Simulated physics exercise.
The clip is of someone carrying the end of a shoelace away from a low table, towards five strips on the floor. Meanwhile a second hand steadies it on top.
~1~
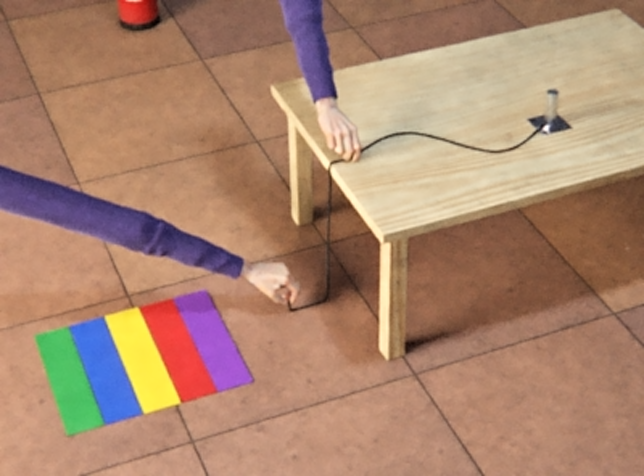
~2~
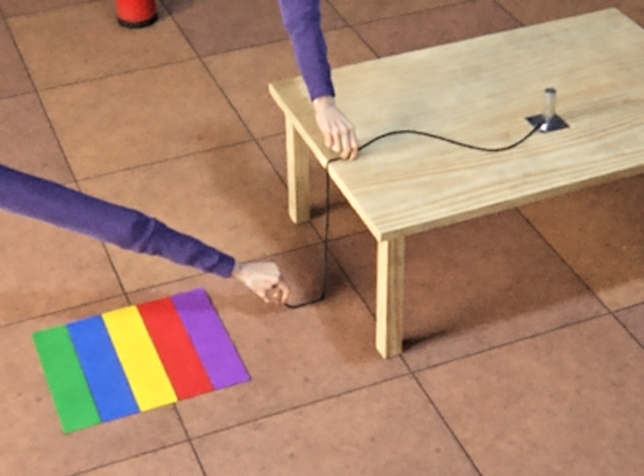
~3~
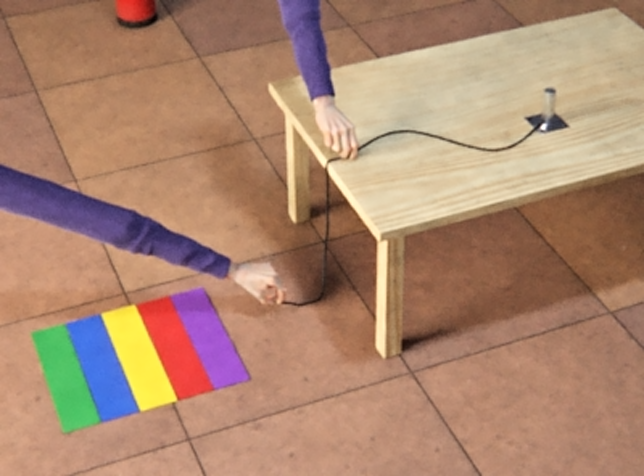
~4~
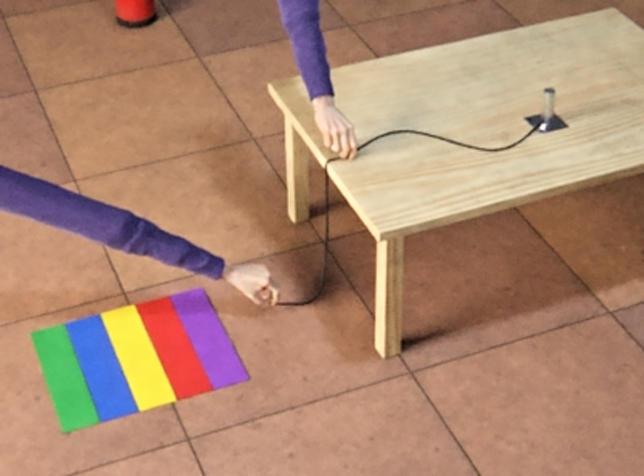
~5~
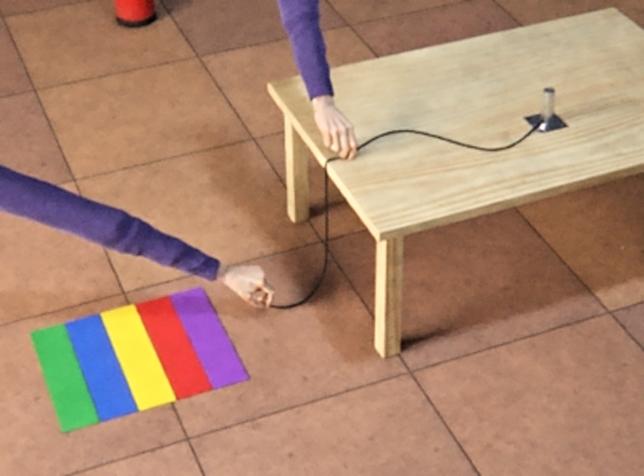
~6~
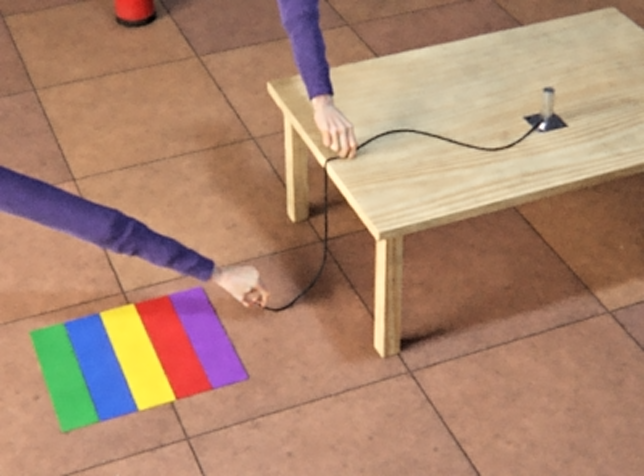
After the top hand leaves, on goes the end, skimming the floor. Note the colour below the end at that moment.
Colour below: Yellow.
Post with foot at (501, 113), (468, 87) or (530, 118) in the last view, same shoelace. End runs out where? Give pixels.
Try by try: (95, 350), (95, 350) and (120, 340).
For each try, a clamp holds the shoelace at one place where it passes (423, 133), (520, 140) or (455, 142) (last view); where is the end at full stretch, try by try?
Per try (px, approx.): (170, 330); (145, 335); (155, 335).
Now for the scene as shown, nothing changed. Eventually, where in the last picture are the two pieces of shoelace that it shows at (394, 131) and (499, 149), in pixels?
First: (374, 153). Second: (477, 134).
Soon after, end near (209, 318); over purple.
Then, end near (162, 331); over red.
At full stretch, end near (134, 339); over yellow. It halts on the yellow strip.
